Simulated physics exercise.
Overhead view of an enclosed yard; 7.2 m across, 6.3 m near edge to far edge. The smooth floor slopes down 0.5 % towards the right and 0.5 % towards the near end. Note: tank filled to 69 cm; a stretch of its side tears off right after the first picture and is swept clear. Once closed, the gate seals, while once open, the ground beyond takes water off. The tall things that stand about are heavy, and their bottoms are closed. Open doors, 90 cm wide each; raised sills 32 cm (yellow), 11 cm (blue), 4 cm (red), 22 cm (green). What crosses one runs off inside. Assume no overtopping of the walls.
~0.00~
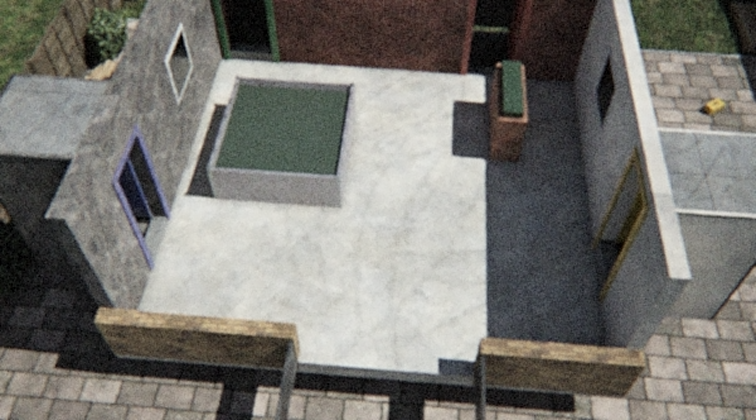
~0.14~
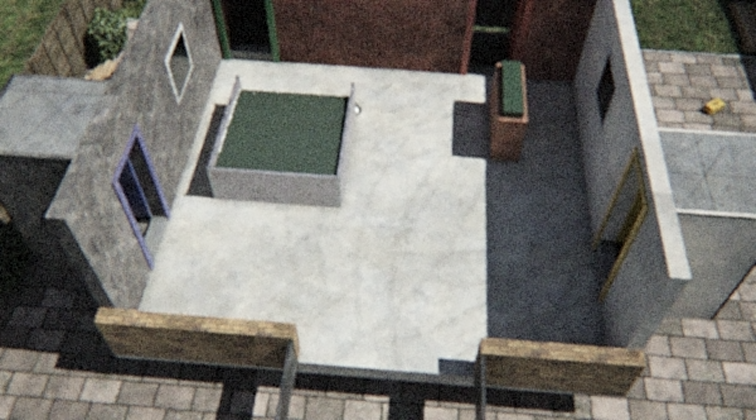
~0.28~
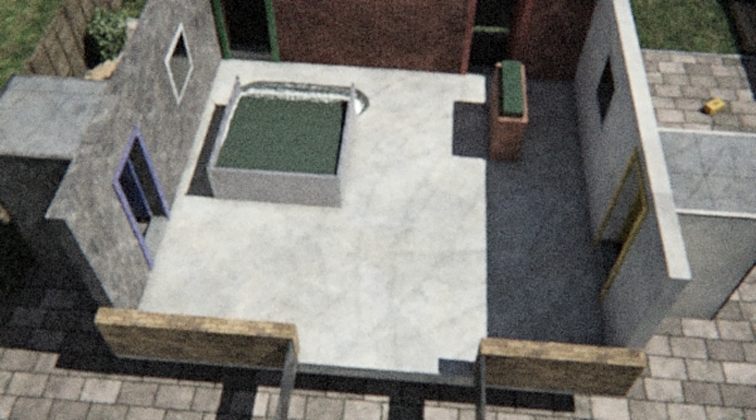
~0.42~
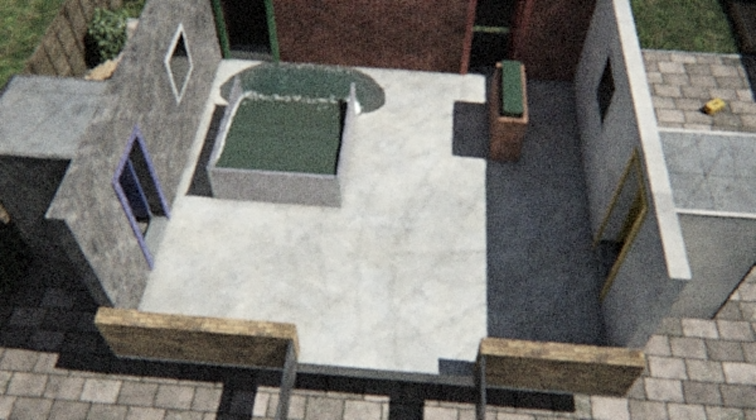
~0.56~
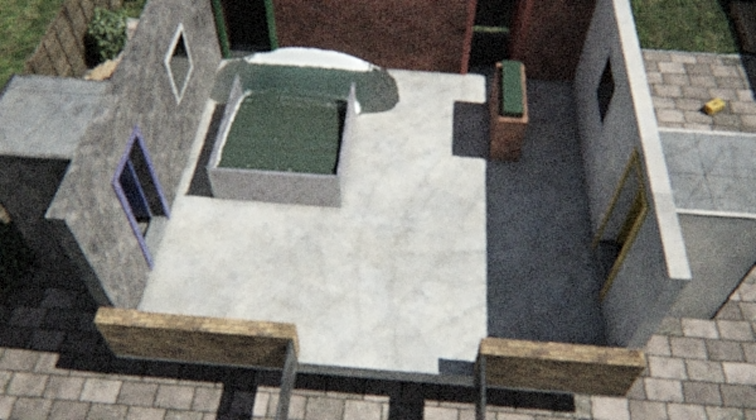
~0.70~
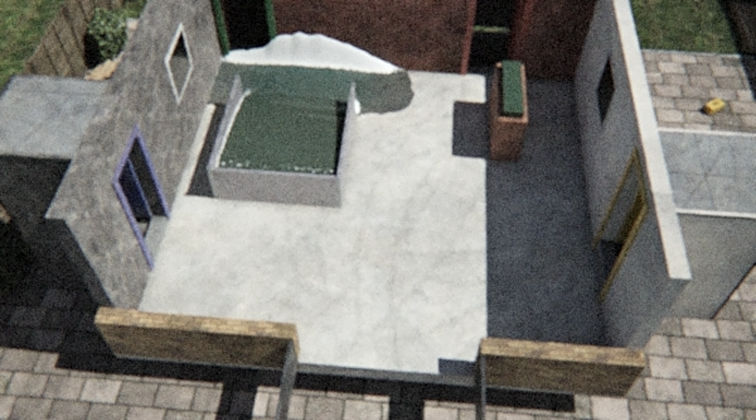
In a walled yard with a pale smooth floor, the far side of a square tank of dark green water disappears, and water pours out through the gap, spreading across the floor behind the tank toward the back wall and right.
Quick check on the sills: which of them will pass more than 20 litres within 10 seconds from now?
Sill check: Yellow door passes less or equal; blue door passes less or equal; red door passes more; green door passes more.
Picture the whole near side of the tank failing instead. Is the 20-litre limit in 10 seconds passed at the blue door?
Then: Blue beyond it.
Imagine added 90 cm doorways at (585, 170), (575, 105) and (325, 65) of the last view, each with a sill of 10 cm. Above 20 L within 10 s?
In turn: Short of it, beyond it, beyond it.
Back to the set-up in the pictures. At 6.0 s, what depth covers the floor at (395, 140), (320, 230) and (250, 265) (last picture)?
Spot by spot: Some 1, 0, then 2 cm.
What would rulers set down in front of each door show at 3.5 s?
Depths in cm: Yellow 0, blue 12, red 6, green 26.
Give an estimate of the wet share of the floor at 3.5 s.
Wet share: About 55 %.
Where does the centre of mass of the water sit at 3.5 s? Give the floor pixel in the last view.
Around (332, 125) in the last picture.
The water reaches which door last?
That would be the yellow door.
After 1.4 s water covers 15 % of the floor and is deepest (55 cm) near (223, 60); yellow door not reached, blue door not reached, red door 2 cm at the sill, 0 L in, green door 40 cm at the sill, 23 L in.
After 2.2 s water covers 30 % of the floor and is deepest (49 cm) near (231, 60); yellow door not reached, blue door not reached, red door 7 cm at the sill, 0 L in, green door 43 cm at the sill, 99 L in.
After 3.5 s water covers 55 % of the floor and is deepest (34 cm) near (131, 333); yellow door not reached, blue door 12 cm at the sill, 0 L in, red door 6 cm at the sill, 6 L in, green door 26 cm at the sill, 178 L in.
After 6.0 s water covers 90 % of the floor and is deepest (18 cm) near (599, 372); yellow door 3 cm at the sill, 0 L in, blue door 6 cm at the sill, 0 L in, red door 7 cm at the sill, 18 L in, green door 9 cm at the sill, 184 L in.
After 10.0 s water covers 95 % of the floor and is deepest (12 cm) near (599, 372); yellow door 11 cm at the sill, 0 L in, blue door 3 cm at the sill, 0 L in, red door 5 cm at the sill, 39 L in, green door 10 cm at the sill, 184 L in.
